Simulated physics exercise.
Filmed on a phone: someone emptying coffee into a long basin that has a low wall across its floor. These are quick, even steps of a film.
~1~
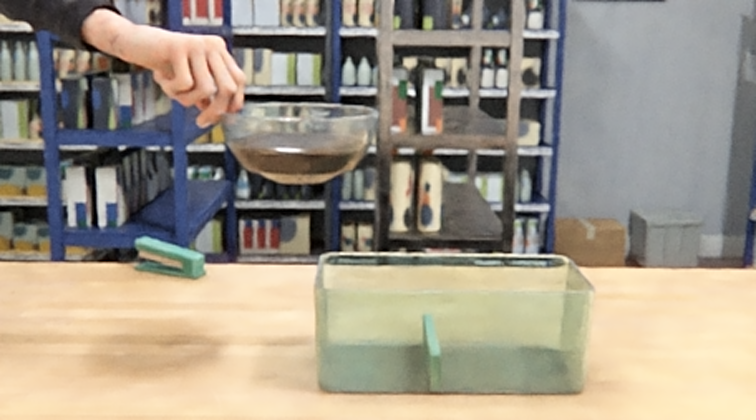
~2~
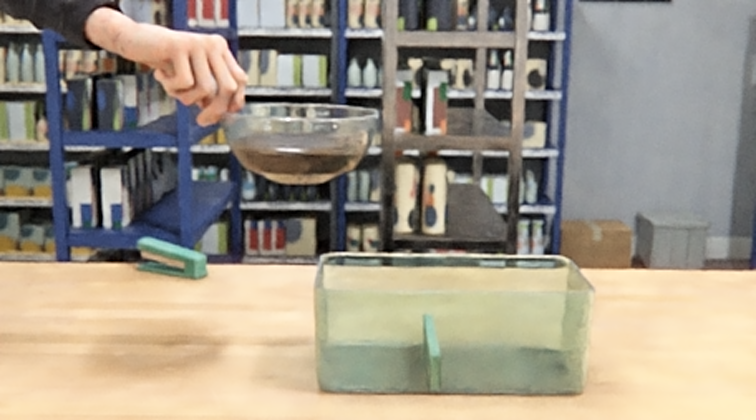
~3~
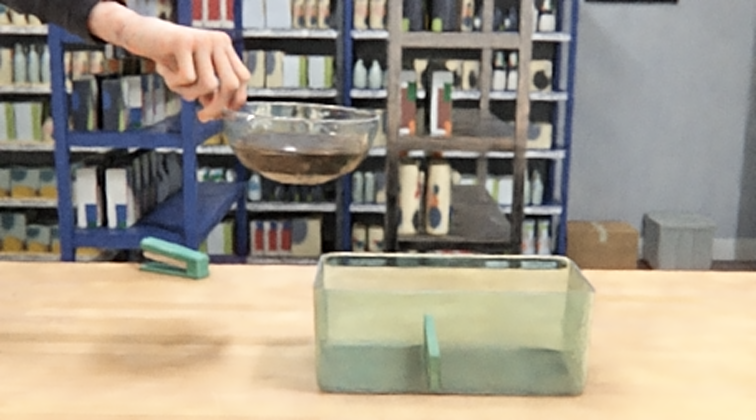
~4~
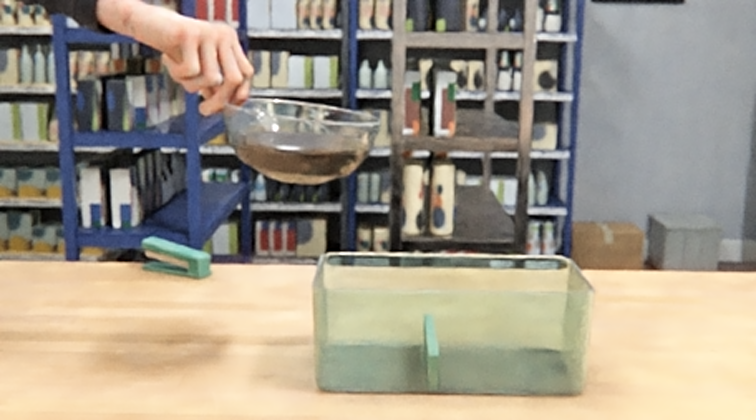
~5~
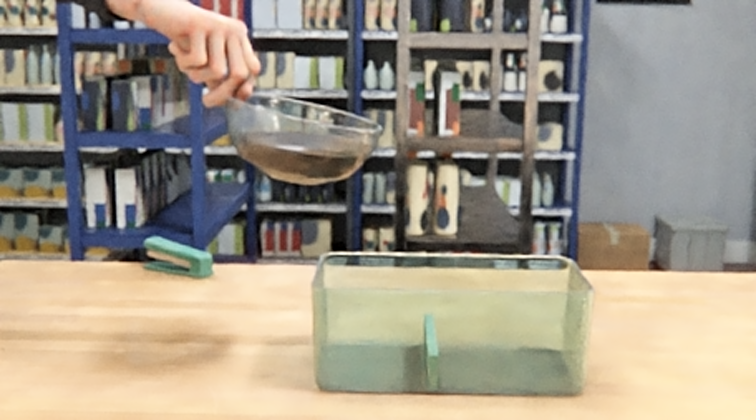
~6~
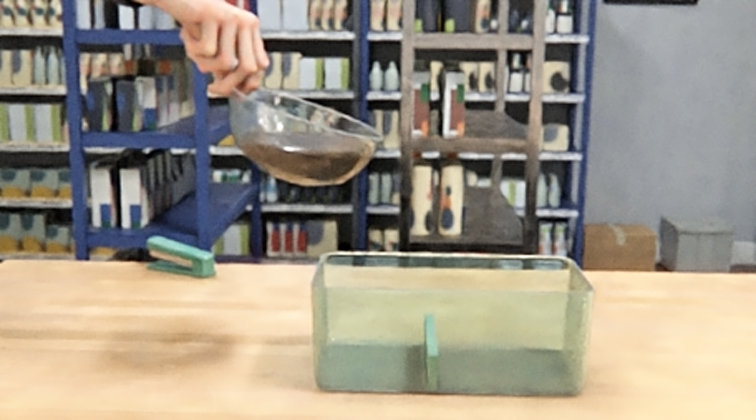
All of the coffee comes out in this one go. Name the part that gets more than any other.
It is the left one.
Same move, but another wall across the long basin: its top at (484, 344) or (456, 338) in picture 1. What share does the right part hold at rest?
About 15 and 10 per cent.
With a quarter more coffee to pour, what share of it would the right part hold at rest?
It comes to 30 per cent or so.
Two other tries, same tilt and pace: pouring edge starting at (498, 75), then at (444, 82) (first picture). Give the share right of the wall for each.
The first gives 85 %, the second 80 %.
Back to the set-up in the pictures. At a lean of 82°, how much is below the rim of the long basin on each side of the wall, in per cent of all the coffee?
The left part 20 per cent, the right part 5.
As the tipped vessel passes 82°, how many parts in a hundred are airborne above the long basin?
Some 45 per cent.
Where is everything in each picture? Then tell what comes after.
In the first frame, tilt 0°; pouring edge (377, 114); surface from (232, 140) to (368, 142); the long basin's rim runs from (318, 272) to (581, 274); the wall's top is at (431, 334).
In the second frame, tilt 1°; pouring edge (377, 115); surface from (232, 140) to (368, 143).
In the third frame, tilt 3°; pouring edge (378, 118); surface from (233, 139) to (368, 144).
In the fourth frame, tilt 7°; pouring edge (379, 123); surface from (235, 136) to (369, 145).
In the fifth frame, tilt 12°; pouring edge (380, 130); surface from (236, 136) to (371, 146).
In the sixth frame, tilt 18°; pouring edge (381, 139); surface from (239, 135) to (374, 147).
A moment on, the tilt is 82° and 29 per cent is still to pour, 20 is left of the wall and 7 right of it.
Next, the tilt is 114° and 0 per cent is still to pour, 80 is left of the wall and 16 right of it.
Then the tilt is 117° and 0 per cent is still to pour, 80 is left of the wall and 19 right of it.
Later the tilt is 117° and 0 per cent is still to pour, 79 is left of the wall and 19 right of it.
Finally, 79 per cent lies left of the wall, 19 right of it and 1 outside.
